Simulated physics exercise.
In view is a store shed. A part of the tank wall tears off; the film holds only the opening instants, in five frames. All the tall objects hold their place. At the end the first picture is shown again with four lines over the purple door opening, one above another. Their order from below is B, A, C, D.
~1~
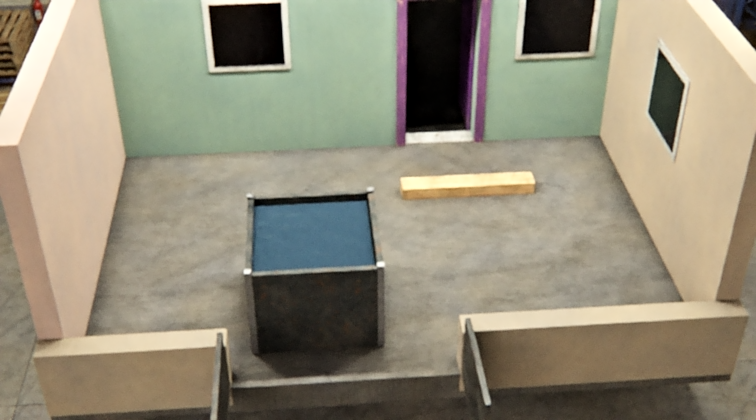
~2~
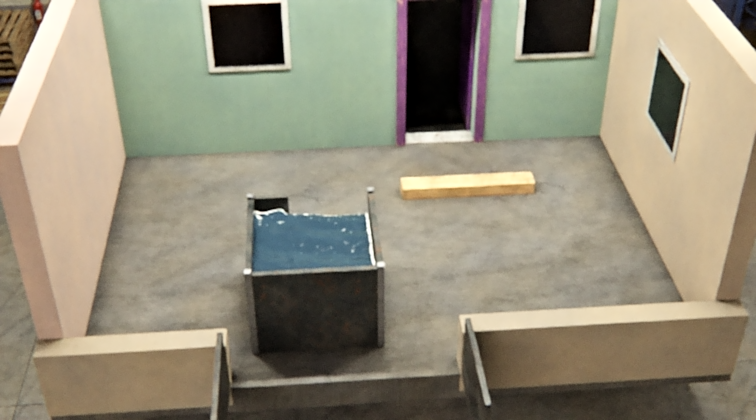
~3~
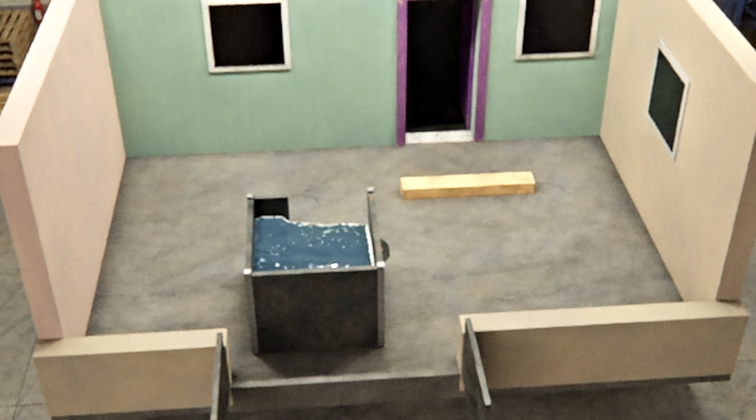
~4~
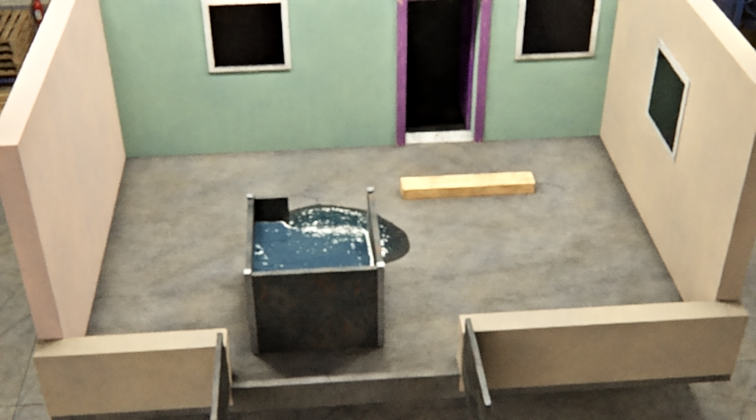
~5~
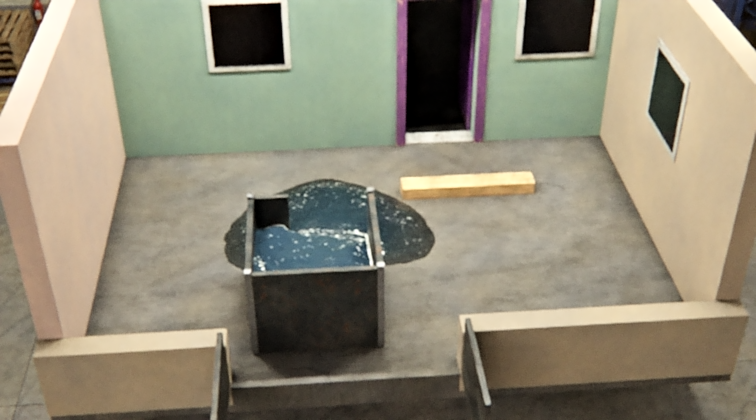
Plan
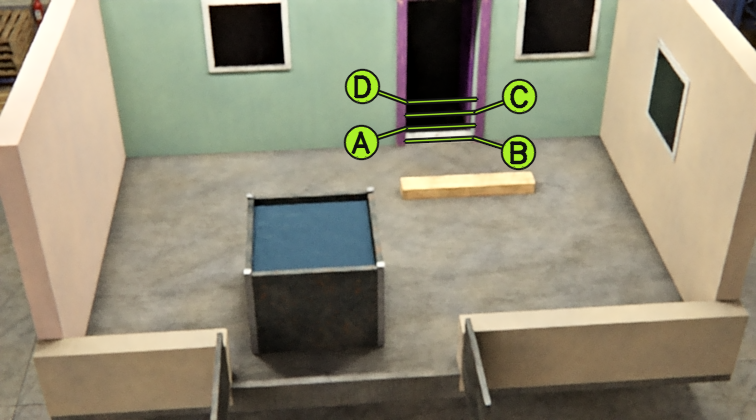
A dark, square tank of blue water stands left of centre on the grey floor of a store shed, seen from above by a still camera. Behind it are a pale green wall with a purple doorway and a yellow beam, between pinkish side walls, with an open gate in front. The water drops, churning white, and spreads across the floor behind and beside the tank.
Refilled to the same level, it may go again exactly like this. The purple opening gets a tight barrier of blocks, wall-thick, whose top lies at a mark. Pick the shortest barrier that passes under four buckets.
Height A.
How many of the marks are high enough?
Three of them.
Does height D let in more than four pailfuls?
No.
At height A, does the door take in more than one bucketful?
No, it does not.
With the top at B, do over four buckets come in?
Yes.
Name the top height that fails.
Height B.
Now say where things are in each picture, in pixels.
Water in the tank at rest, its middle at (313, 237); foot of the purple doorway at (439, 143); open gate at (344, 318).
Water covers 1 % of the ground, its front hidden from here.
Water covers 3 % of the ground, its front hidden from here.
Water covers 7 % of the ground, its front hidden from here.
Water covers 12 % of the ground and shows as far out as (311, 184).
On the marked copy, A at (440, 126); B at (439, 139); C at (440, 113); D at (441, 100); from the bottom up B, A, C, D.
If A is chosen, a splash gets over, under a bucket.
If B is chosen, about 10 bucketfuls get in.
If C is chosen, nothing gets over.
If D is chosen, nothing gets over.
